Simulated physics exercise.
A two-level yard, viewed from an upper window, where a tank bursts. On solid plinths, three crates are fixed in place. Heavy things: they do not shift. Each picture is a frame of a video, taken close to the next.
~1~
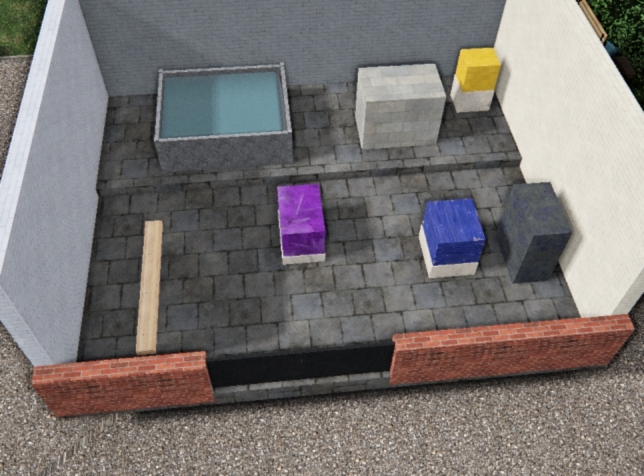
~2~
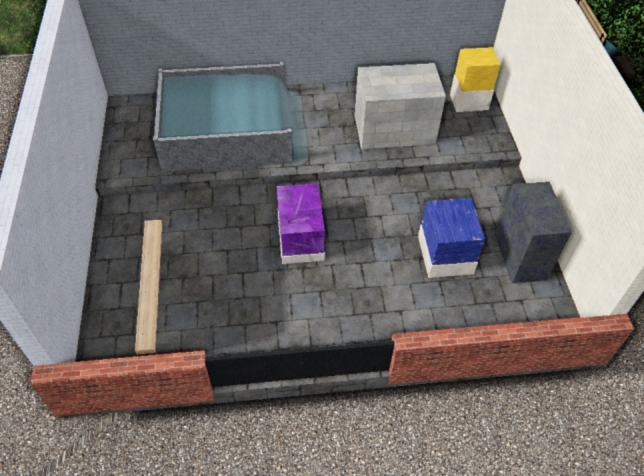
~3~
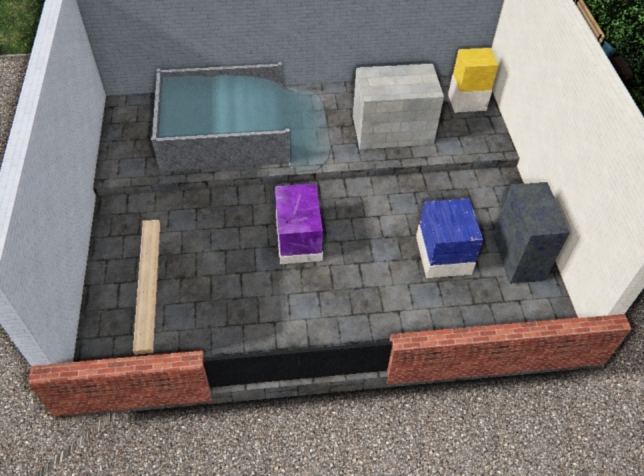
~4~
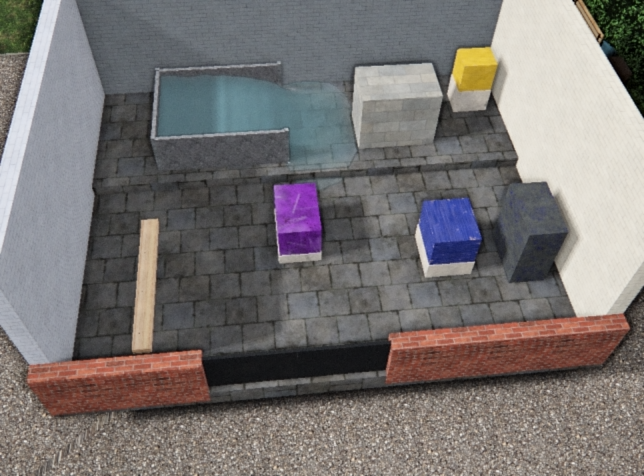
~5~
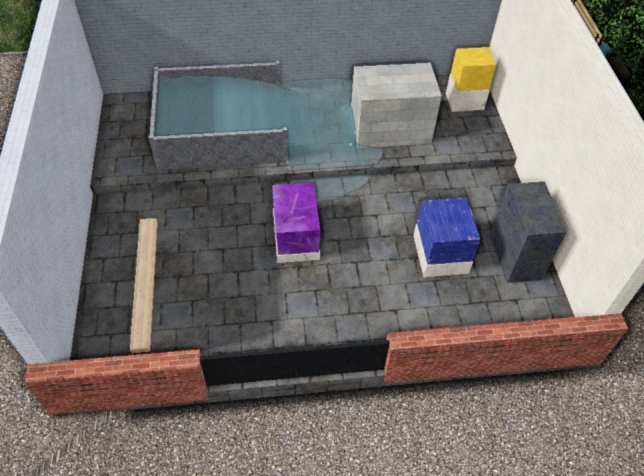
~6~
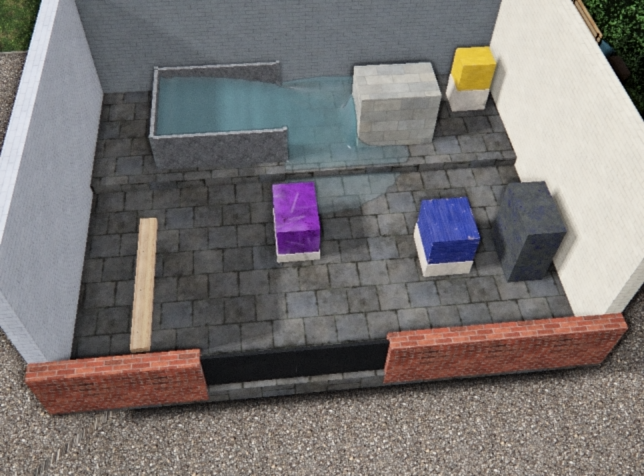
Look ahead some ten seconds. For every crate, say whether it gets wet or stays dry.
Blue crate: Dry; purple crate: Dry; yellow crate: Dry.
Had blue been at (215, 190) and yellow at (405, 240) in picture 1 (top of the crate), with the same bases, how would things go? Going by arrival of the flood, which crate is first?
It's the yellow-painted one.
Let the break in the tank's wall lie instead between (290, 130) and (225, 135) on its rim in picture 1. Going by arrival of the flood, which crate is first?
The purple crate, by my reading.
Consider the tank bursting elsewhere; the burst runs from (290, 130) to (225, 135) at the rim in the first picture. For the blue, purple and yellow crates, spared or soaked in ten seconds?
As it turns out, the blue crate stays unwetted, the purple crate is swamped, and the yellow crate stays unwetted.
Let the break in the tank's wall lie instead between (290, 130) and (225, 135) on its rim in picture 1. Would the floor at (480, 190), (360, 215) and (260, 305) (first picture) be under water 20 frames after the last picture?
Place one: Reached by the flood. Place two: Reached by the flood. Place three: Reached by the flood.
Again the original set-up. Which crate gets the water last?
The crate marked blue.
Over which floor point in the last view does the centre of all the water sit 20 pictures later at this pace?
I'd say near (366, 157).
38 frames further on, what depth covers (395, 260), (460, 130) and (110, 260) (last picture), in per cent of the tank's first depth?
The depth comes out near 4, 6 and 0 per cent.
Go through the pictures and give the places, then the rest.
The first frame shows still water in the open tank at (223, 104).
In the second frame, the front is at a hidden place, out from the gap at (284, 119).
In the third frame, the front is at (303, 89), out from the gap at (283, 121).
In the fourth frame, water pours out at (282, 121) and has run to (323, 83).
In the fifth frame, the front is at (354, 81), out from the gap at (280, 120).
In the sixth frame, the front is at a hidden place, out from the gap at (280, 120).
A moment on, water covers 25 % of the floor; the blue crate water round its plinth, the purple crate water round its plinth, the yellow crate water round its plinth.
Next, water covers 40 % of the floor; the blue crate water round its plinth, the purple crate water round its plinth, the yellow crate water round its plinth.
Then, water covers 55 % of the floor; the blue crate water round its plinth, the purple crate water round its plinth, the yellow crate water round its plinth.
Later, water covers 75 % of the floor; the blue crate water round its plinth, the purple crate water round its plinth, the yellow crate water round its plinth.
In the end, water covers 95 % of the floor; the blue crate stayed above the water, the purple crate stayed above the water, the yellow crate stayed above the water.
